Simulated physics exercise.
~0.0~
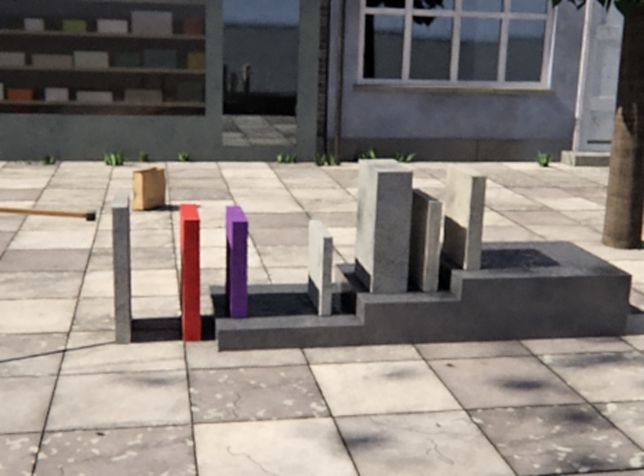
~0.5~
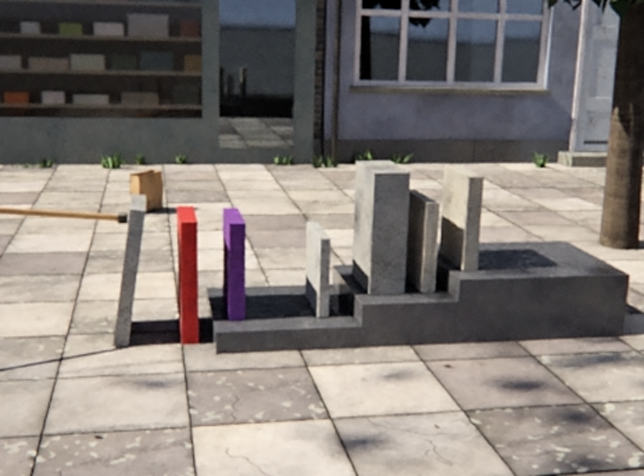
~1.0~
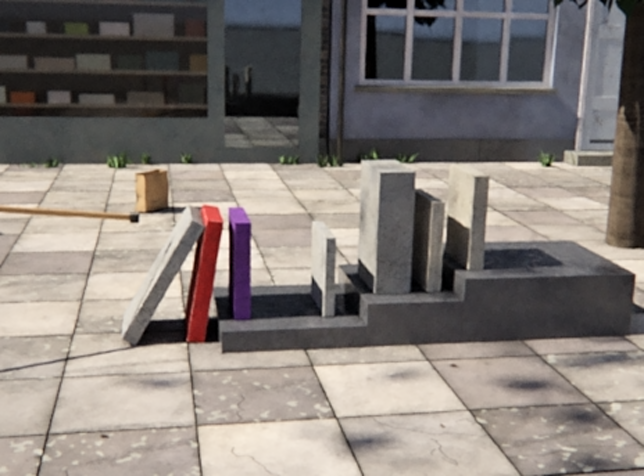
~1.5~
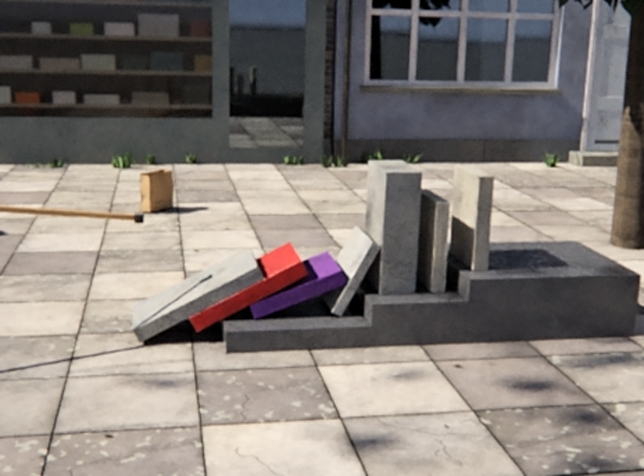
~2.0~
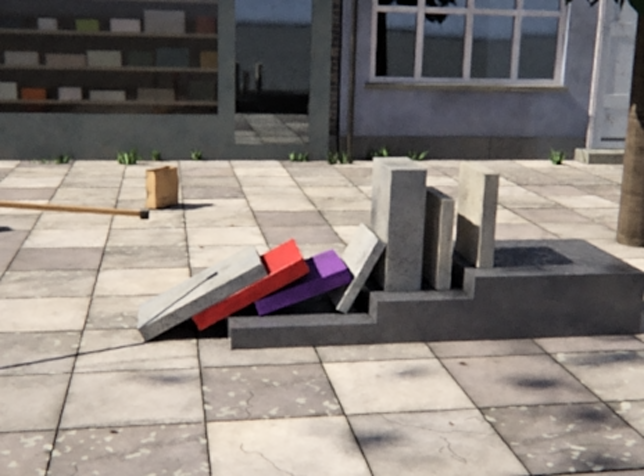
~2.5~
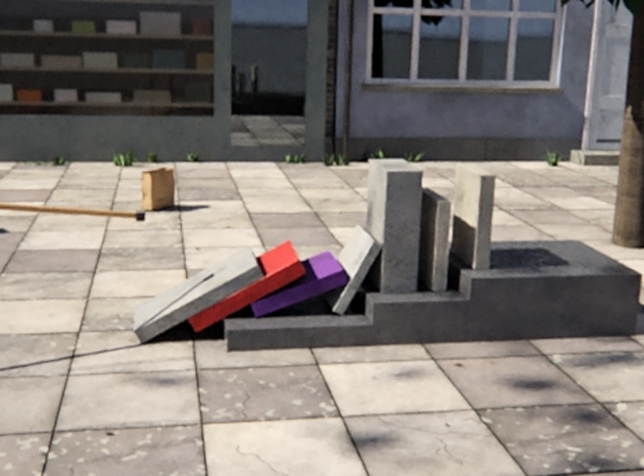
To begin with, seven slabs stand on end in a row on a paved street, the left ones on the ground and the rest up low dark steps, while a pole reaches in from the left. The pole moves right and tips the first grey slab, which leans toward the red one. The first slab drops against the red slab, and the red one begins to tilt too. Red then topples onto purple, and purple goes over into a short pale slab, which tips against a tall thick block. That block holds, and the last three slabs stay upright while the fallen ones rest in an overlapping slant.
